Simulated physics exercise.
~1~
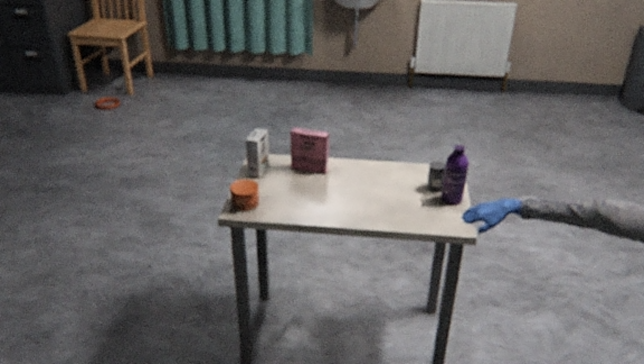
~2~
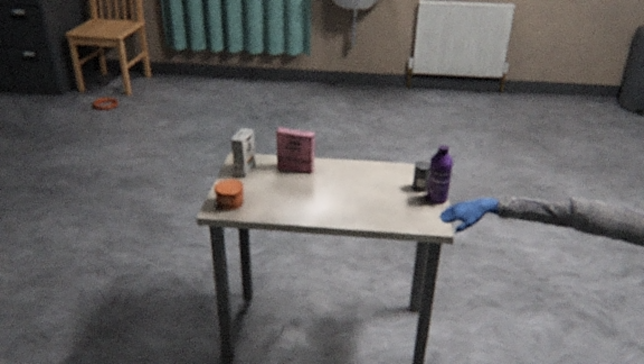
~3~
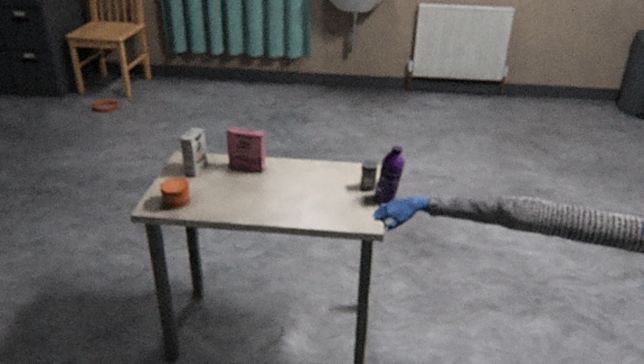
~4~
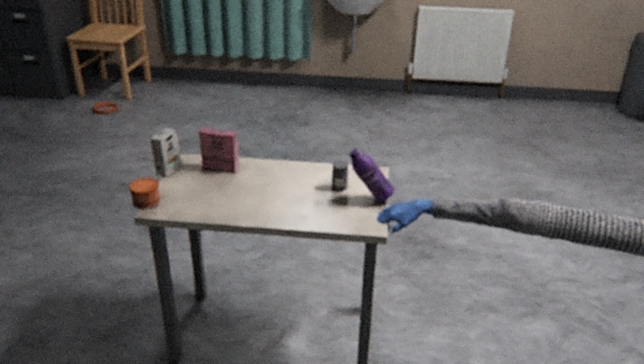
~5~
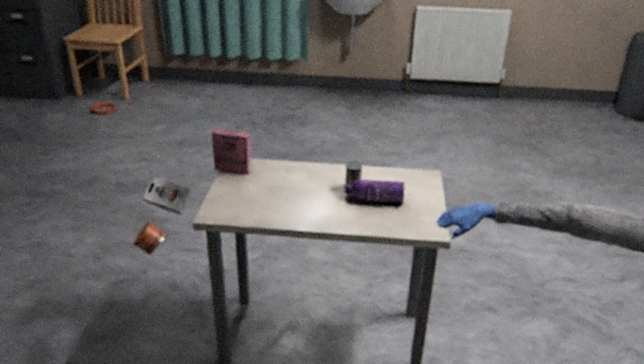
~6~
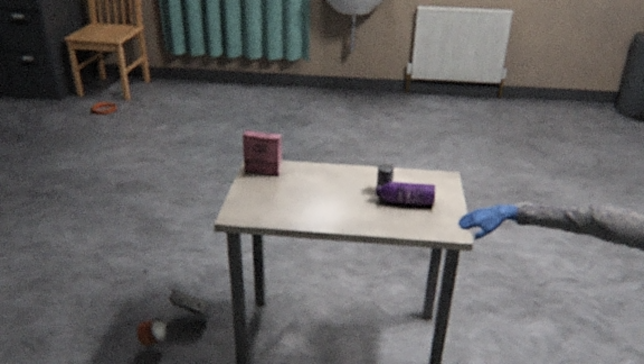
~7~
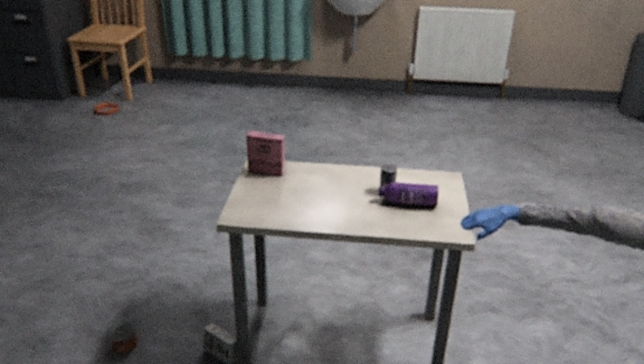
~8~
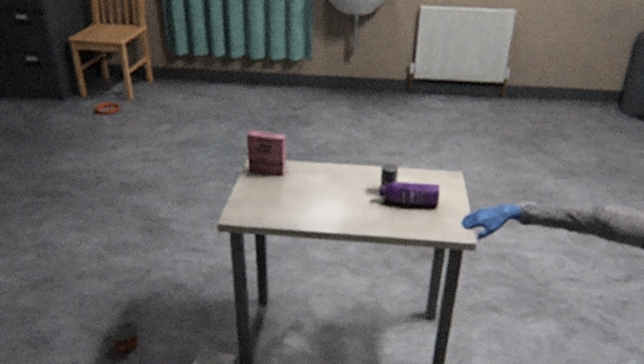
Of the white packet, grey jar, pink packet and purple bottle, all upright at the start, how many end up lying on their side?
Two of them end up on their side, the purple bottle on the table and the white packet on the floor.
